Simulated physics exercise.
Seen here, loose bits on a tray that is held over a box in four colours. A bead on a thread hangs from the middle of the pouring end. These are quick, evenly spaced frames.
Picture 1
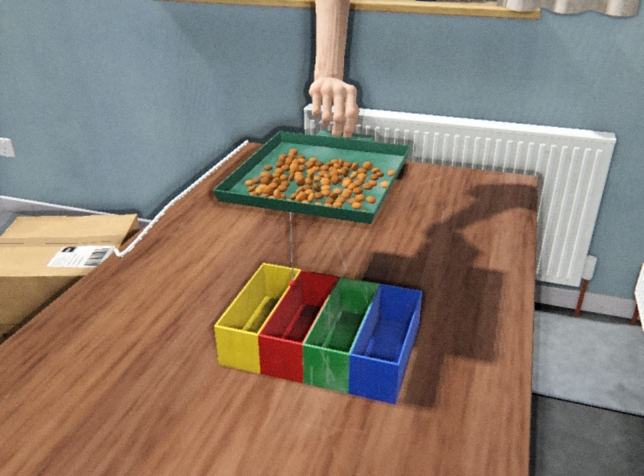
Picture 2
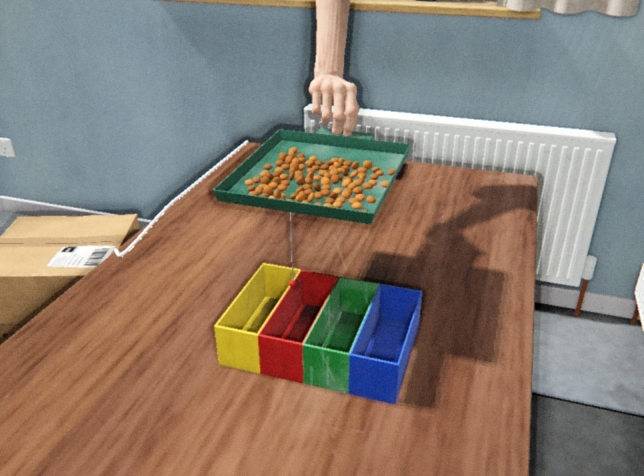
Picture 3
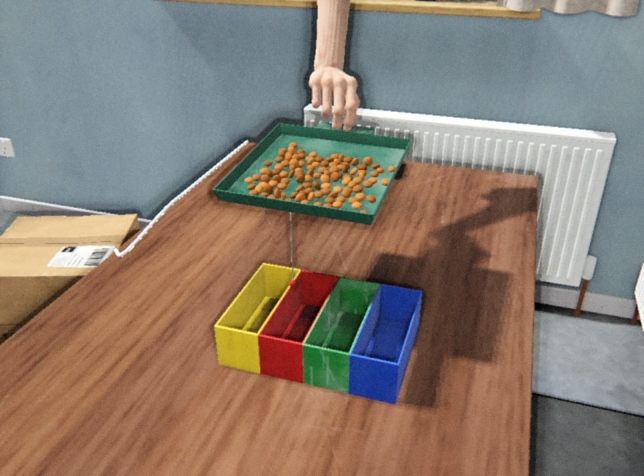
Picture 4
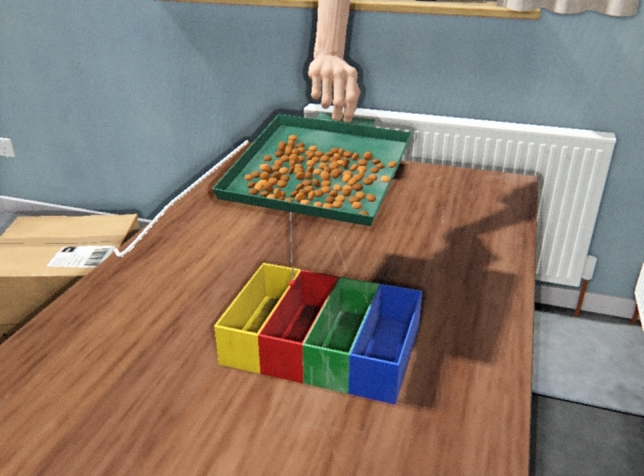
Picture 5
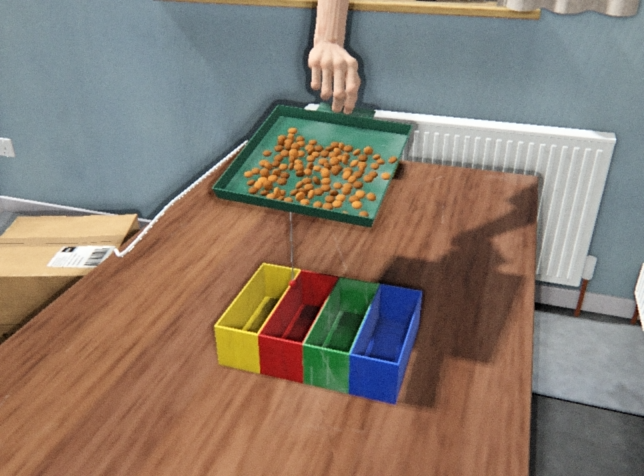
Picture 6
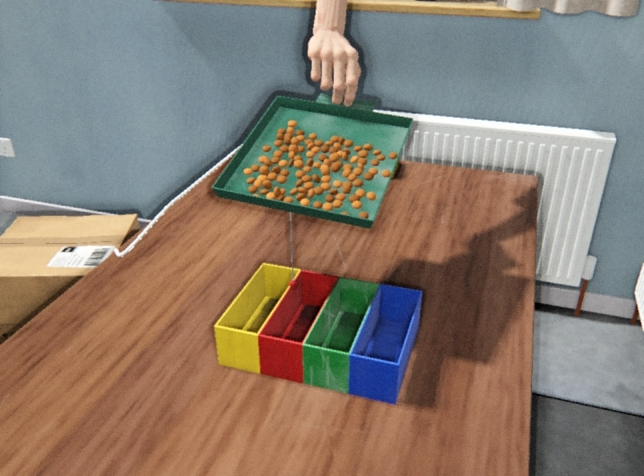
The clip shows a hand holding a green tray of small orange-brown pieces above a box with yellow, red, green and blue compartments; the hand gradually raises the tray's far side, tilting it slightly toward the near right corner.
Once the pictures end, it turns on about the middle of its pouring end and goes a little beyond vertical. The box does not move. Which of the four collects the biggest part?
Fullest: The green cell.
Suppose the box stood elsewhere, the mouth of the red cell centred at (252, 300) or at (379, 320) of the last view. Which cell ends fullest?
In turn: Blue; yellow.
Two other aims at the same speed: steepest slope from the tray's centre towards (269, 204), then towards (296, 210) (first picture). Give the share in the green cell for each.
First some 0, then 20 per cent.
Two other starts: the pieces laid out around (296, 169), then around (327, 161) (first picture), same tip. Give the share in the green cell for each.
The first gives 40 %, the second 50 %.
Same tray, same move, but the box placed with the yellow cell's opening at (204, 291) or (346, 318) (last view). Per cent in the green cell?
The first gives 20 %, the second 0 %.
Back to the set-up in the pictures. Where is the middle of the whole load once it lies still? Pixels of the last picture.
Near (334, 356).
Shortly afterwards, tray tipped steeply; the whole lot on the tray.
Next, tray tipped past a quarter turn; near a quarter on the tray; near a quarter in the green cell; a little in the red cell; a little in the blue cell; only a few in the yellow cell; near a quarter falling or outside the box.
Some moments later, tray tipped past a quarter turn; near half in the green cell; near a quarter in the red cell; near a quarter in the blue cell; a little in the yellow cell.
In the end, tray tipped past a quarter turn; near half in the green cell; near a quarter in the red cell; near a quarter in the blue cell; a little in the yellow cell.
